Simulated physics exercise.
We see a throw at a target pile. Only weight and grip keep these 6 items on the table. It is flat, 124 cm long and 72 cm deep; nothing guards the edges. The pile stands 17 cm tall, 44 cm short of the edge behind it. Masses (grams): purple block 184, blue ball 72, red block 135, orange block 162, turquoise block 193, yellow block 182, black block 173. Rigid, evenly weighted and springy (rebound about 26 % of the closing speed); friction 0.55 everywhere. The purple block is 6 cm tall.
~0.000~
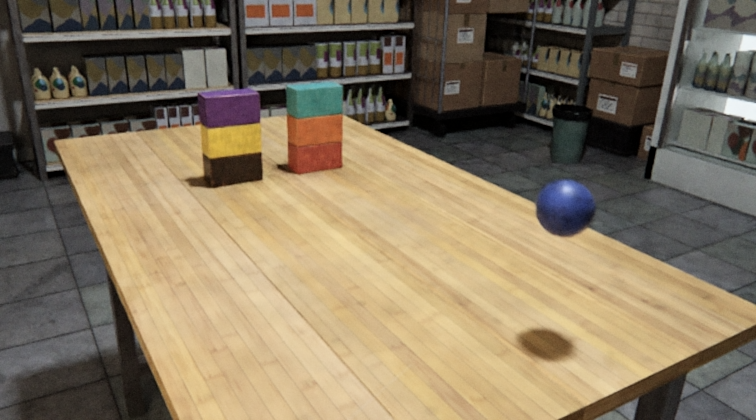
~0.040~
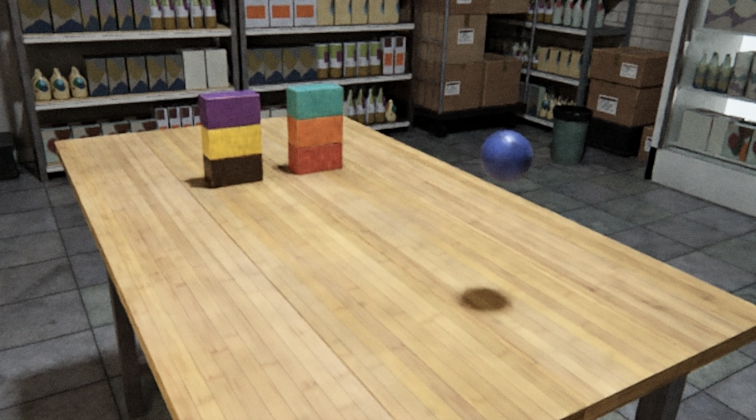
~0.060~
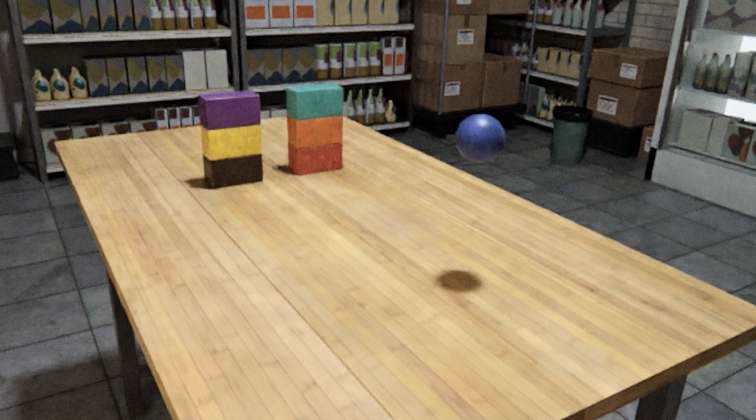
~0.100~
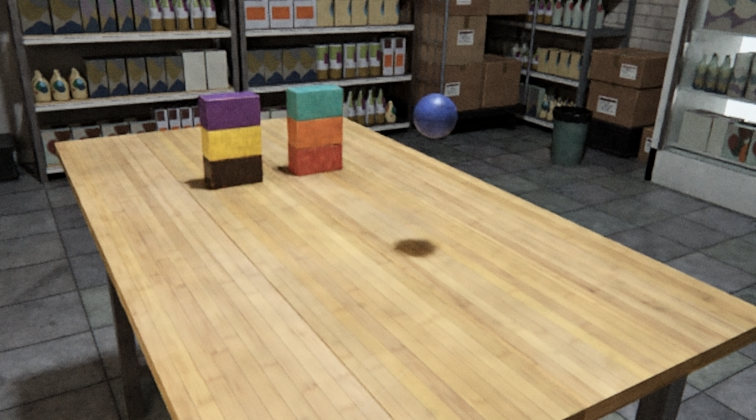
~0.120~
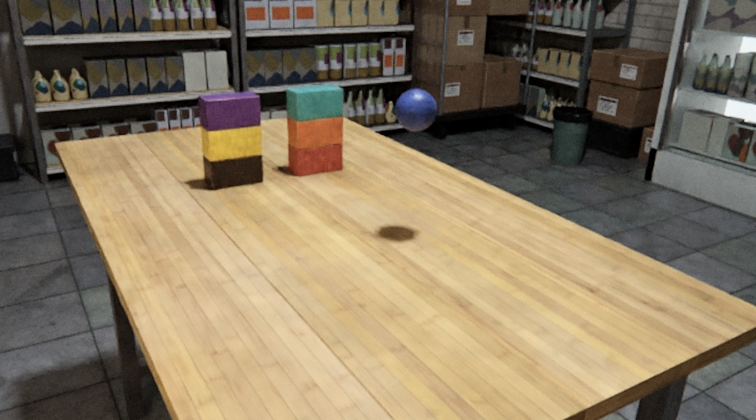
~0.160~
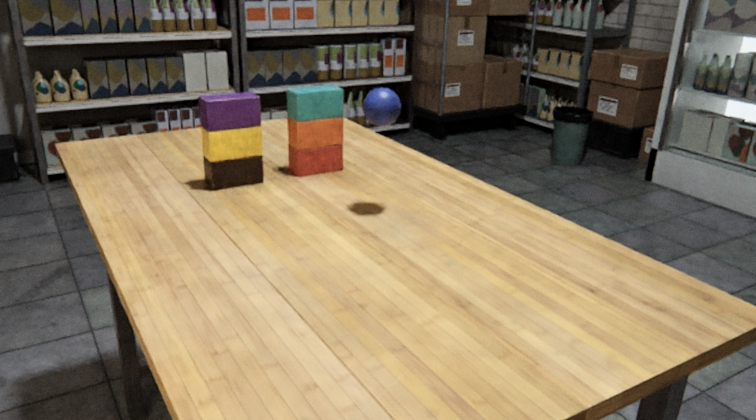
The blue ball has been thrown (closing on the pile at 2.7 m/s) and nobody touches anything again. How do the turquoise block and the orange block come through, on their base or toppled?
The turquoise block falls over, the orange block falls over.
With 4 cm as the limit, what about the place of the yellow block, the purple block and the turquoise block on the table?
The yellow block holds its spot; the purple block keeps its place; the turquoise block gets shifted.
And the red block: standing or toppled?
The red block topples.
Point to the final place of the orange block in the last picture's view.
At about (288, 144).
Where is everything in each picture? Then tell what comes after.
In the first picture, 62 cm to the stack; blue ball (565, 209); turquoise block (315, 99); orange block (315, 128).
In the second picture, 51 cm to the stack; blue ball (506, 156); yellow block (232, 139).
In the third picture, 46 cm to the stack; blue ball (480, 138); purple block (230, 110).
In the fourth picture, 35 cm to the stack; blue ball (435, 116); yellow block (232, 140).
In the fifth picture, 29 cm to the stack; blue ball (416, 110); purple block (230, 111).
In the sixth picture, 19 cm to the stack; blue ball (382, 107); turquoise block (315, 103); orange block (316, 131).
After 0.36 s, blue ball near (346, 161); turquoise block 19° off upright near (303, 98); orange block 19° off upright near (307, 126); red block 17° off upright.
After 0.56 s, blue ball near (353, 164); orange block on its side near (291, 146); turquoise block on its side near (279, 136); red block on its side.
In the end (1.0 s), toppled on the table, red block, orange block and turquoise block; the other 3 under 4 cm from the start. At the end, from the last picture's camera, turquoise block near (270, 136), orange block near (288, 144).
